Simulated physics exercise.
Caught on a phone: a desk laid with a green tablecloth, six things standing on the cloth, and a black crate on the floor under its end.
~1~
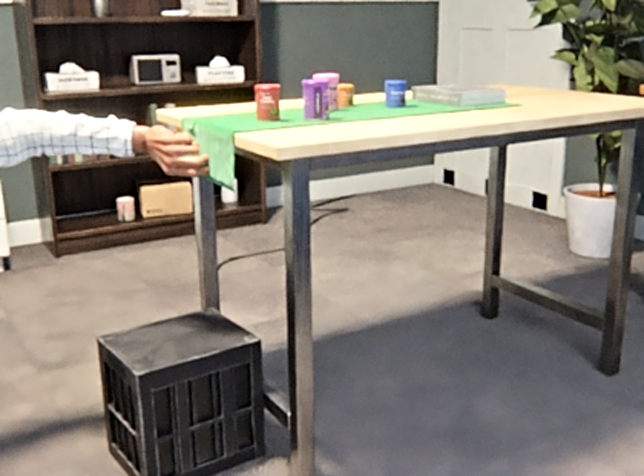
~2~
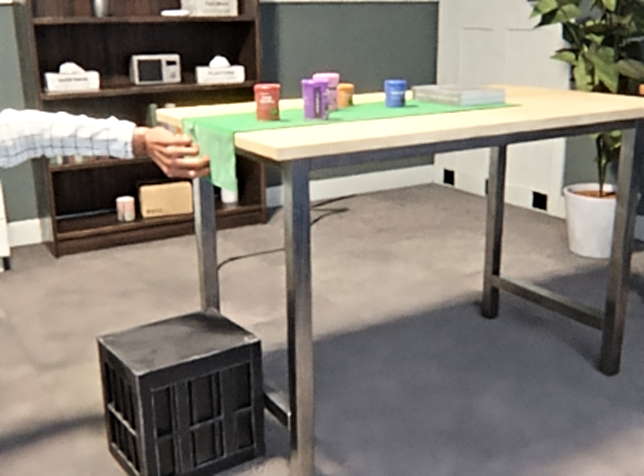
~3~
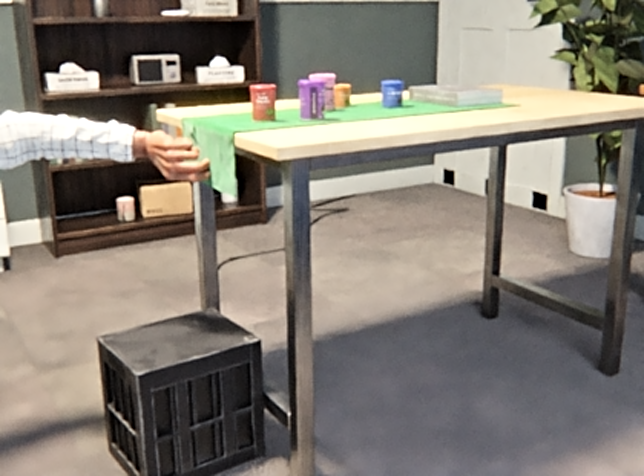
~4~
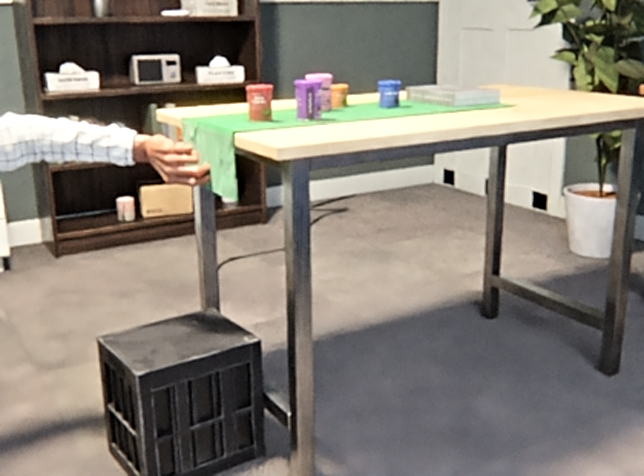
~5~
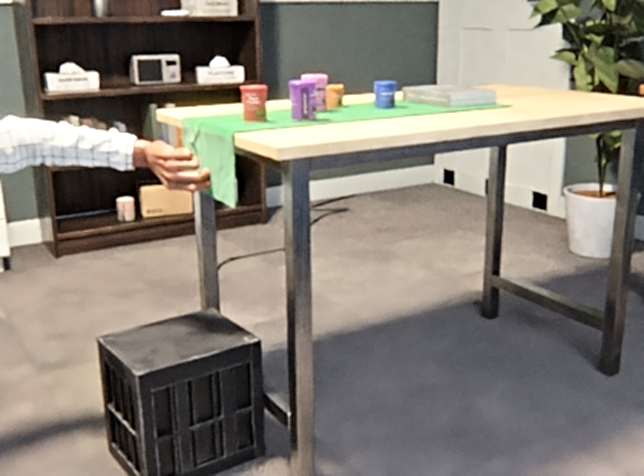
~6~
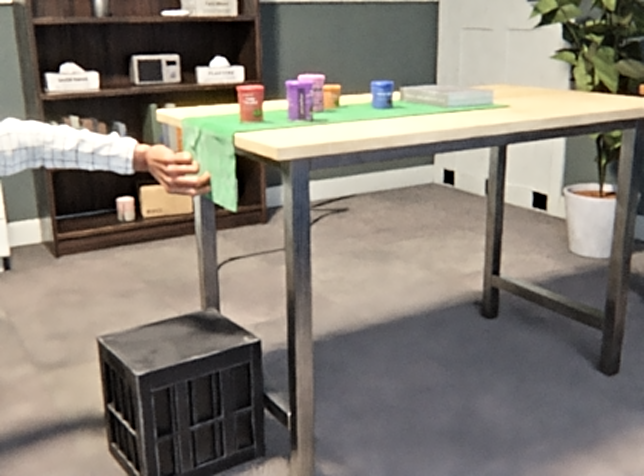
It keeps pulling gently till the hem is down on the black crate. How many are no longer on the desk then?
The count of fallen things is three.
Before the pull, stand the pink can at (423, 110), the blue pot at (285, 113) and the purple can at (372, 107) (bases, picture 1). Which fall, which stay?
The pink can holds on, the blue pot goes over, the purple can does not fall.
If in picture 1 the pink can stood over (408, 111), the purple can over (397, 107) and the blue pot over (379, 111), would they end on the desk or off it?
The pink can keeps its place on top, the purple can remains up, the blue pot remains up.
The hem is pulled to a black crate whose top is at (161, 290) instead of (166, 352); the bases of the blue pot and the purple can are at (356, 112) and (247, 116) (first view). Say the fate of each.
The blue pot holds on, the purple can is carried off.
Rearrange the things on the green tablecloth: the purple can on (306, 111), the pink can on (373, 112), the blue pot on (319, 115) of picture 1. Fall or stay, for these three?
The purple can is carried off; the pink can remains up; the blue pot goes over.
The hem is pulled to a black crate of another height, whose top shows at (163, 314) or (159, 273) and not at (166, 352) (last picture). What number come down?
Then 2 and 1.
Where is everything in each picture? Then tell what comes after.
Hem (235, 192); red can (267, 86); purple can (316, 81); pink can (326, 75); orange pot (343, 86); blue pot (396, 82); top of the crate (165, 352), in the first picture.
Hem (236, 193); red can (267, 86), in the second picture.
Hem (236, 197); purple can (312, 81), in the third picture.
Hem (237, 202); pink can (319, 76); top of the crate (165, 352), in the fourth picture.
Hem (235, 208); orange pot (332, 86), in the fifth picture.
Hem (236, 212); red can (250, 87); purple can (300, 82); pink can (311, 76); orange pot (329, 87); blue pot (382, 83), in the sixth picture.
Soon after, hem near (210, 272); red can gone.
After that, hem near (211, 312); red can and purple can gone.
In the end, hem on the crate; red can, purple can and pink can gone. It carries off three.
